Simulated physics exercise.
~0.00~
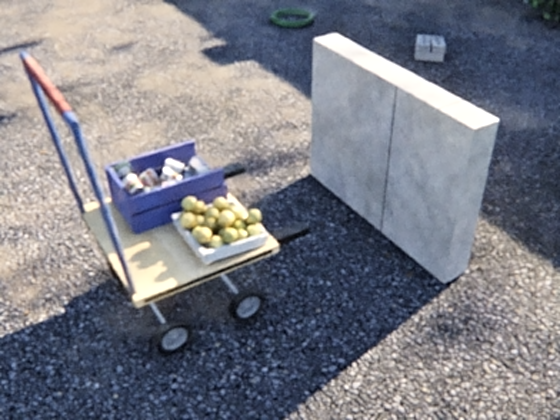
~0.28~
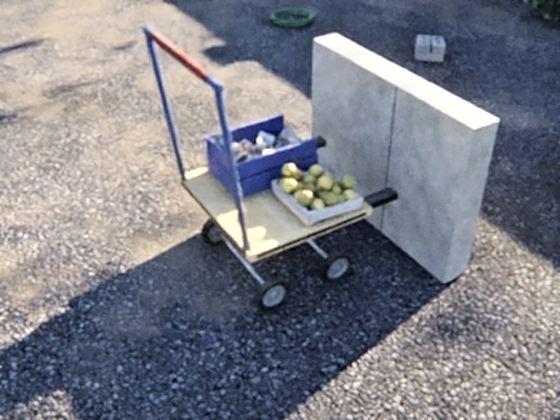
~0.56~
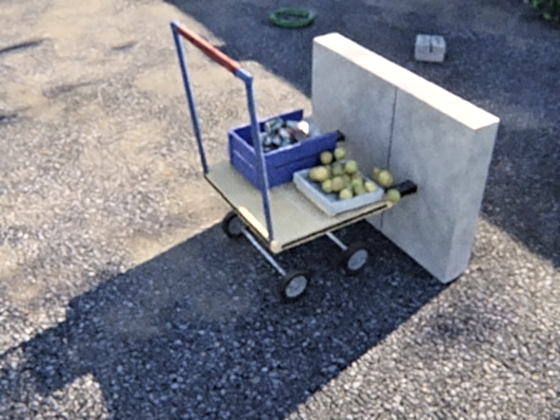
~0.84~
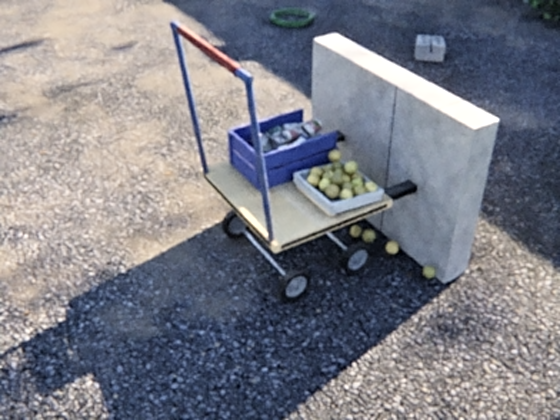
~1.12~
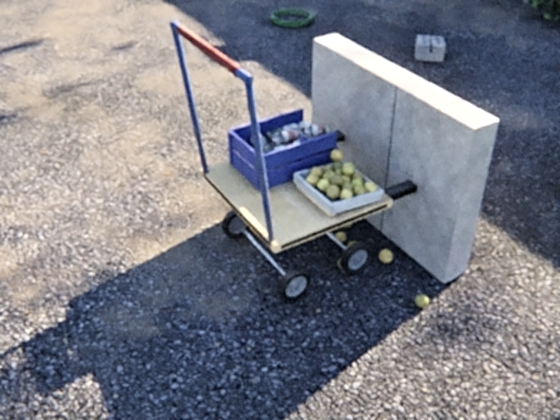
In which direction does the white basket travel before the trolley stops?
The white basket moves to the right, riding on the trolley towards the grey wall.
At the start, a flatbed trolley with a red-topped handle stands on dark gravel to the left of a pale grey wall, carrying a blue basket of small tins and a white basket of yellow apples. The trolley rolls right, towards the wall, with both baskets riding on its deck. It comes to a stop at the wall, and apples spill over the right end of the white basket. Several drop to the gravel and roll near the wheels and the foot of the wall. At the end, the trolley stands upright and still, with the tins in the blue basket and most of the apples still aboard.
